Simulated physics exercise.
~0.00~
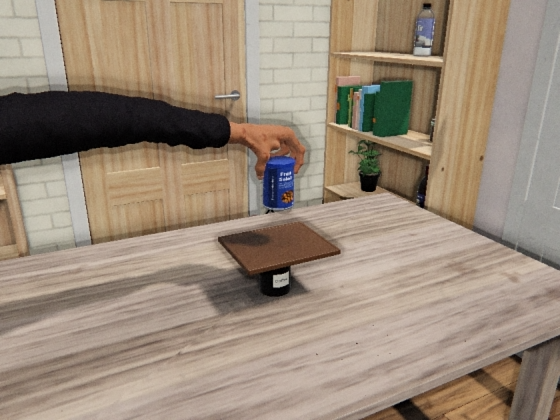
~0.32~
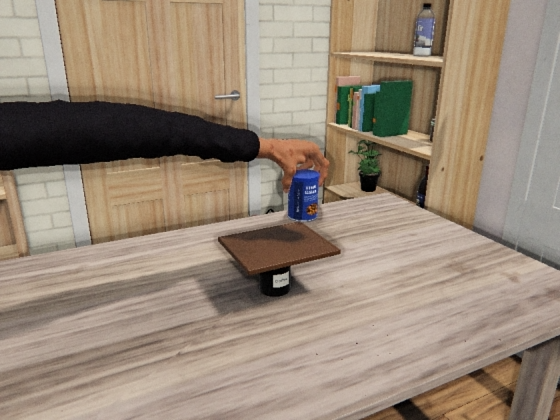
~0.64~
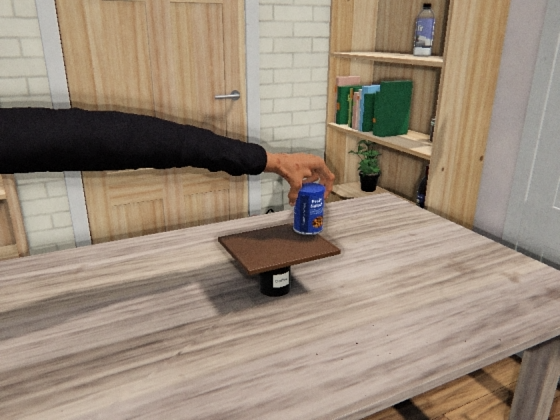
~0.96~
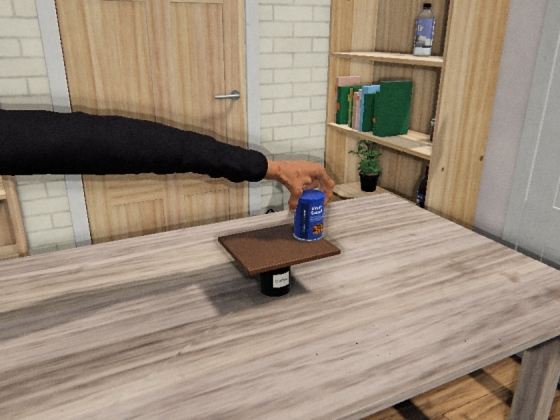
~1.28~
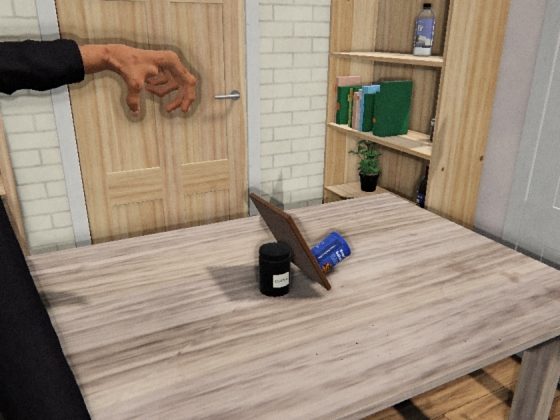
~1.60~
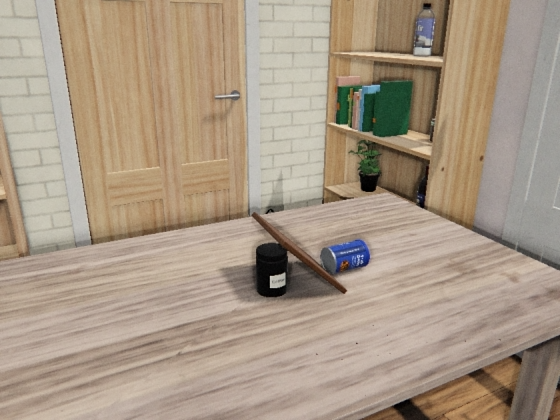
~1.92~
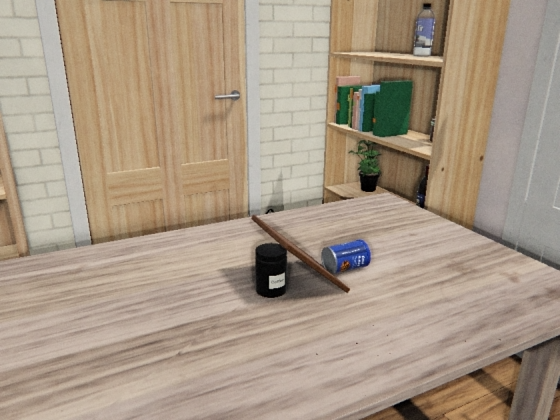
In a room with a wooden door, a brick wall and a bookshelf at the right, a still view looks slightly down on a pale wooden table. A flat brown board rests on a small black jar near the middle. A dark-sleeved arm reaches in from the left, carrying a blue tin rightward and lowering it onto the board's right side. The hand lets go and draws back as the board tips steeply and the tin topples. At the end the tin lies on its side to the right, the board leans beside the jar, and the jar still stands.
